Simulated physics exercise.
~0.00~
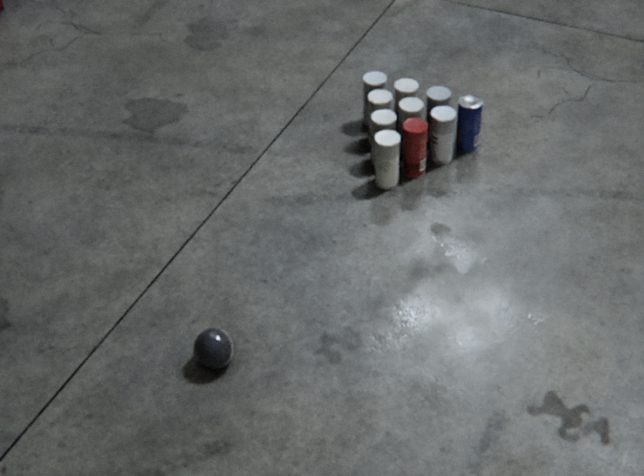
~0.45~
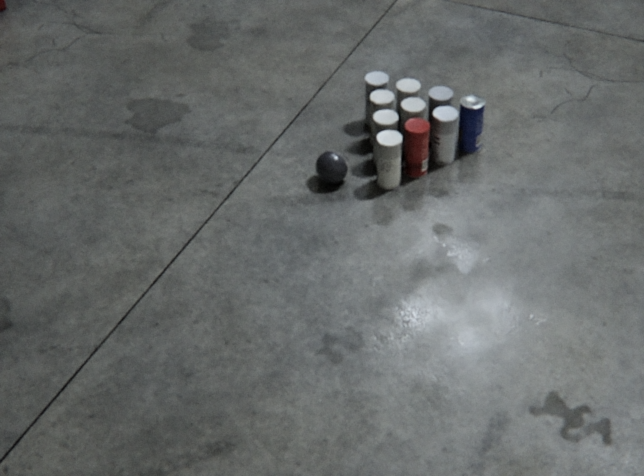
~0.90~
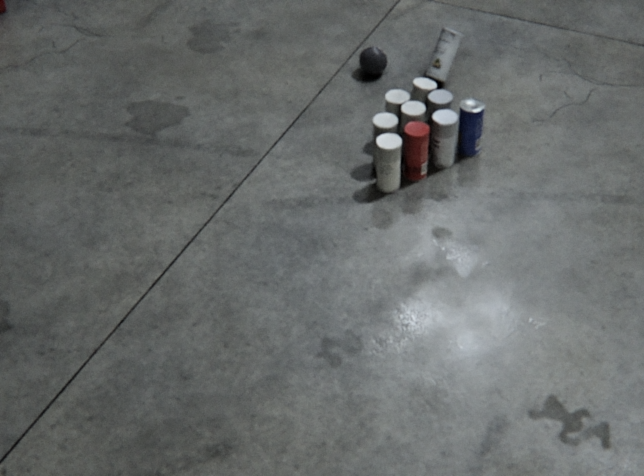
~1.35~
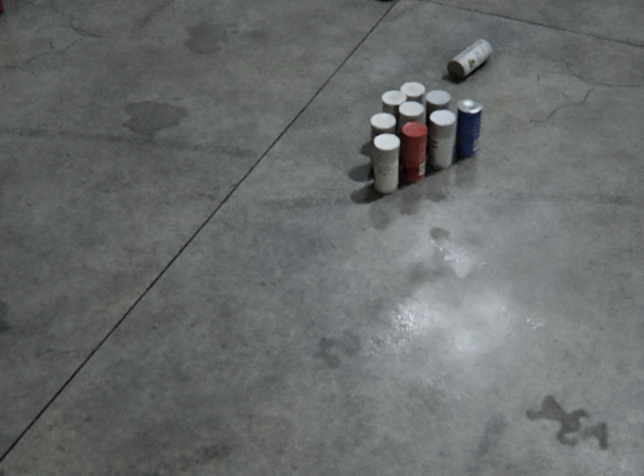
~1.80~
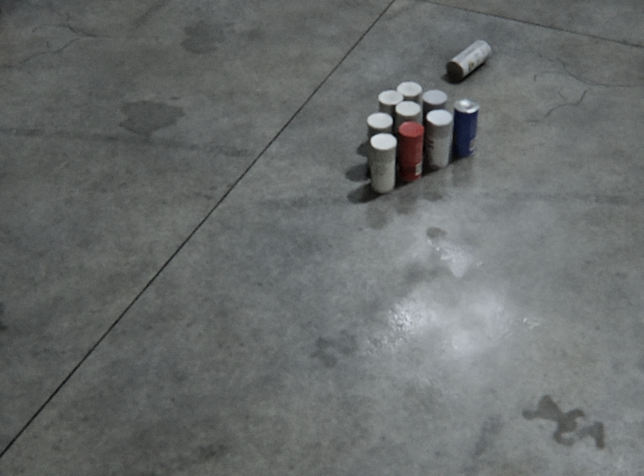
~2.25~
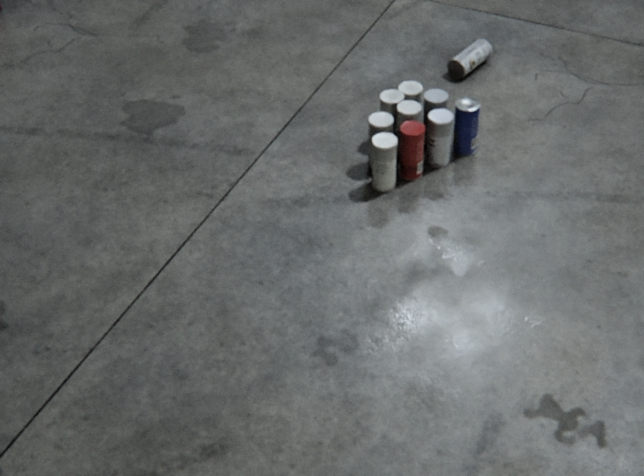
A dark ball rolled up across a concrete floor toward a wedge of upright canisters and knocked over just the one at the far corner, then went out of view, leaving that canister on its side behind the others, with the red and blue ones still standing.
